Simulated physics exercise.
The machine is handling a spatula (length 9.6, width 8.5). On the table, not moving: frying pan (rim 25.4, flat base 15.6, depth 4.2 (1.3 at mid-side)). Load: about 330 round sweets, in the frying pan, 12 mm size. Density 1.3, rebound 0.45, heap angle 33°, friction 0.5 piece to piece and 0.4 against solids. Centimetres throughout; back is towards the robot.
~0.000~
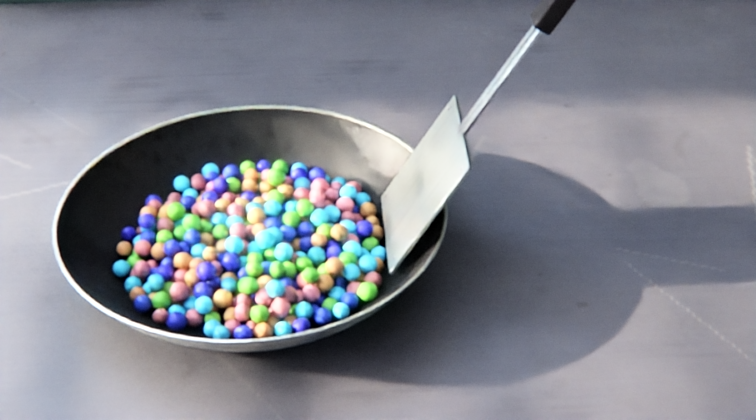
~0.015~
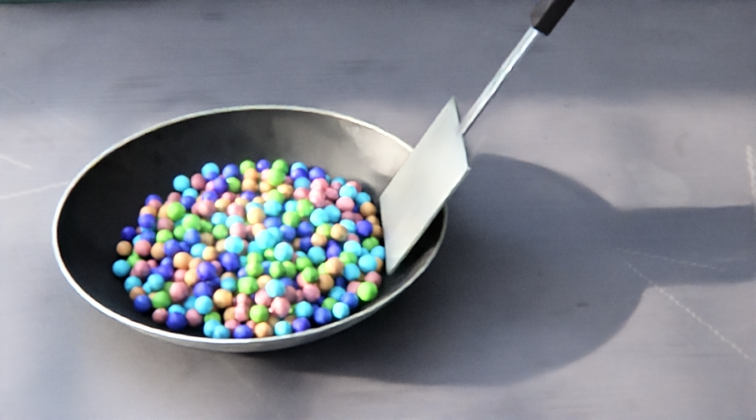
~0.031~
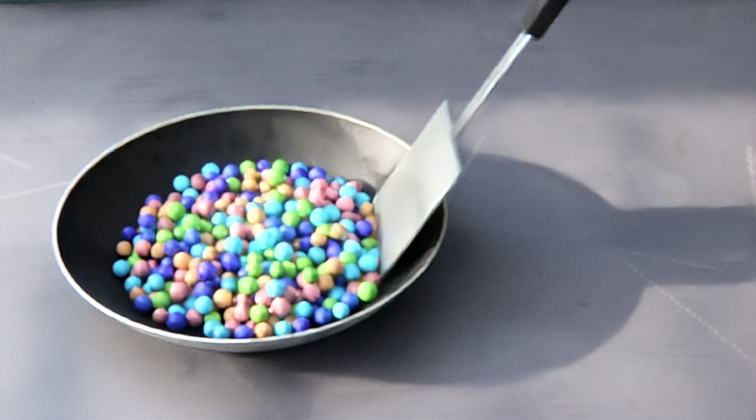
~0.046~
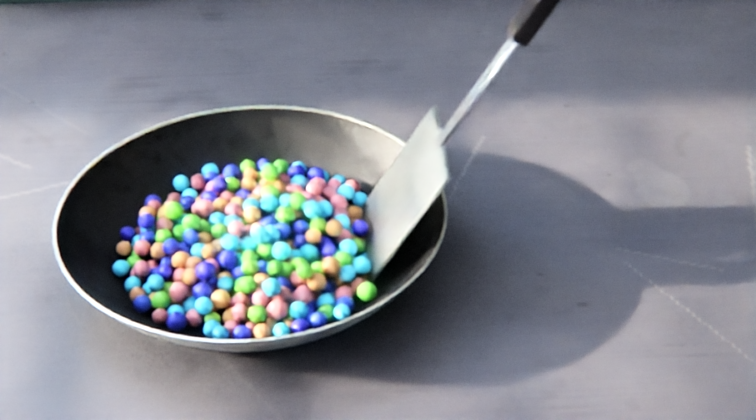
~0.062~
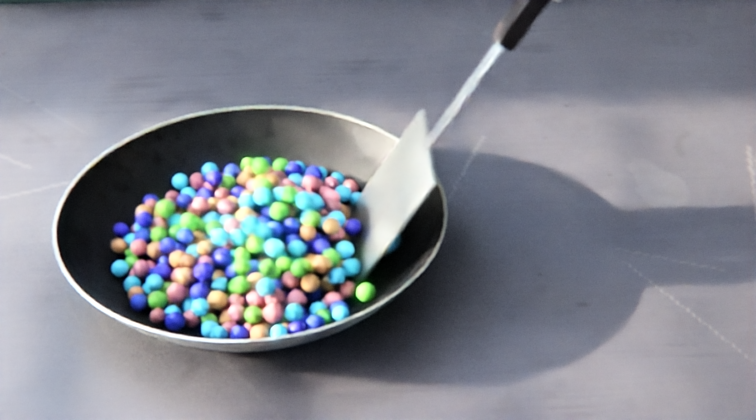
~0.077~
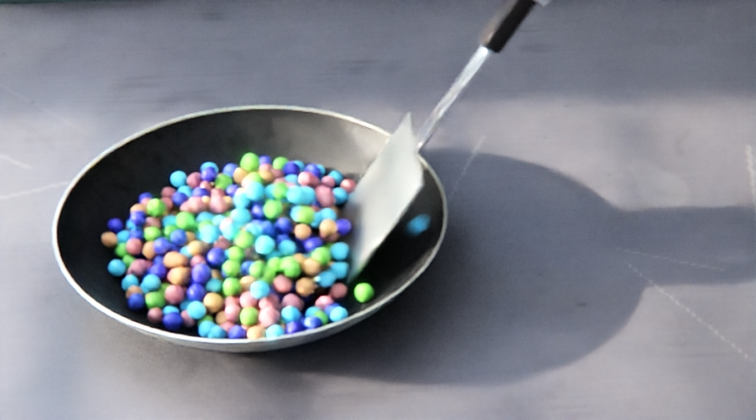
Metal spatula sliding left into a dark frying pan of colourful round sweets, pushing the heap and leaving a few behind it.
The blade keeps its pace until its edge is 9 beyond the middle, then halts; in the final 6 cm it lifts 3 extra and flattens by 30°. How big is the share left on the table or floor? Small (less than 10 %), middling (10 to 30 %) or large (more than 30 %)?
Answer: Middling; 10 to 30 % of the round sweets finish on the table or floor.
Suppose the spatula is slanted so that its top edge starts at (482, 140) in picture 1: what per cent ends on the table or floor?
Some 25 per cent.
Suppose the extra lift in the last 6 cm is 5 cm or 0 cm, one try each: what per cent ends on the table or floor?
About 15 and 15 per cent.
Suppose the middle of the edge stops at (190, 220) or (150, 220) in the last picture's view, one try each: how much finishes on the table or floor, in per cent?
Some 0 and 0 per cent.
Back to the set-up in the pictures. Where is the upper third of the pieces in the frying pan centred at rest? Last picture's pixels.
Around (130, 229).
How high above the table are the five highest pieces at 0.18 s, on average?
About 5 cm.
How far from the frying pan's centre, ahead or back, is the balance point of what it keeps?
About 4.0 cm ahead.
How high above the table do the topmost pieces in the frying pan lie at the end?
Roughly 5.0 cm.
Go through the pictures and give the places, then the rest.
In the first frame, spatula top edge at (463, 130), sloping 59°; upper third of the load around (256, 233), from x 120 to 380, top at y 170; 332 in the frying pan.
In the second frame, spatula top edge at (462, 131), sloping 59°; upper third of the load around (256, 233), from x 120 to 380, top at y 170.
In the third frame, spatula top edge at (454, 135), sloping 59°; upper third of the load around (257, 232), from x 120 to 375, top at y 170.
In the fourth frame, spatula top edge at (441, 141), sloping 59°; upper third of the load around (264, 229), from x 120 to 370, top at y 165.
In the fifth frame, spatula top edge at (428, 145), sloping 59°; upper third of the load around (263, 227), from x 120 to 390, top at y 165.
In the sixth frame, spatula top edge at (416, 147), sloping 59°; upper third of the load around (254, 227), from x 110 to 420, top at y 165; 332 in the frying pan.
By 0.18 s, sloping 59°, highest piece 9 above the table; 331 in the frying pan, 1 on the blade or in flight.
By 0.29 s, sloping 48°, highest piece 6 above the table; 331 in the frying pan, 1 on the blade or in flight.
By 0.54 s, sloping 29°, highest piece 5 above the table; 274 in the frying pan, 53 on the table or floor, 5 on the blade or in flight.
By 1.59 s, sloping 29°, highest piece 5 above the table; 274 in the frying pan, 58 on the table or floor.
Final count, 274 in the frying pan, 58 on the table or floor. That is 17 % on the table or floor.
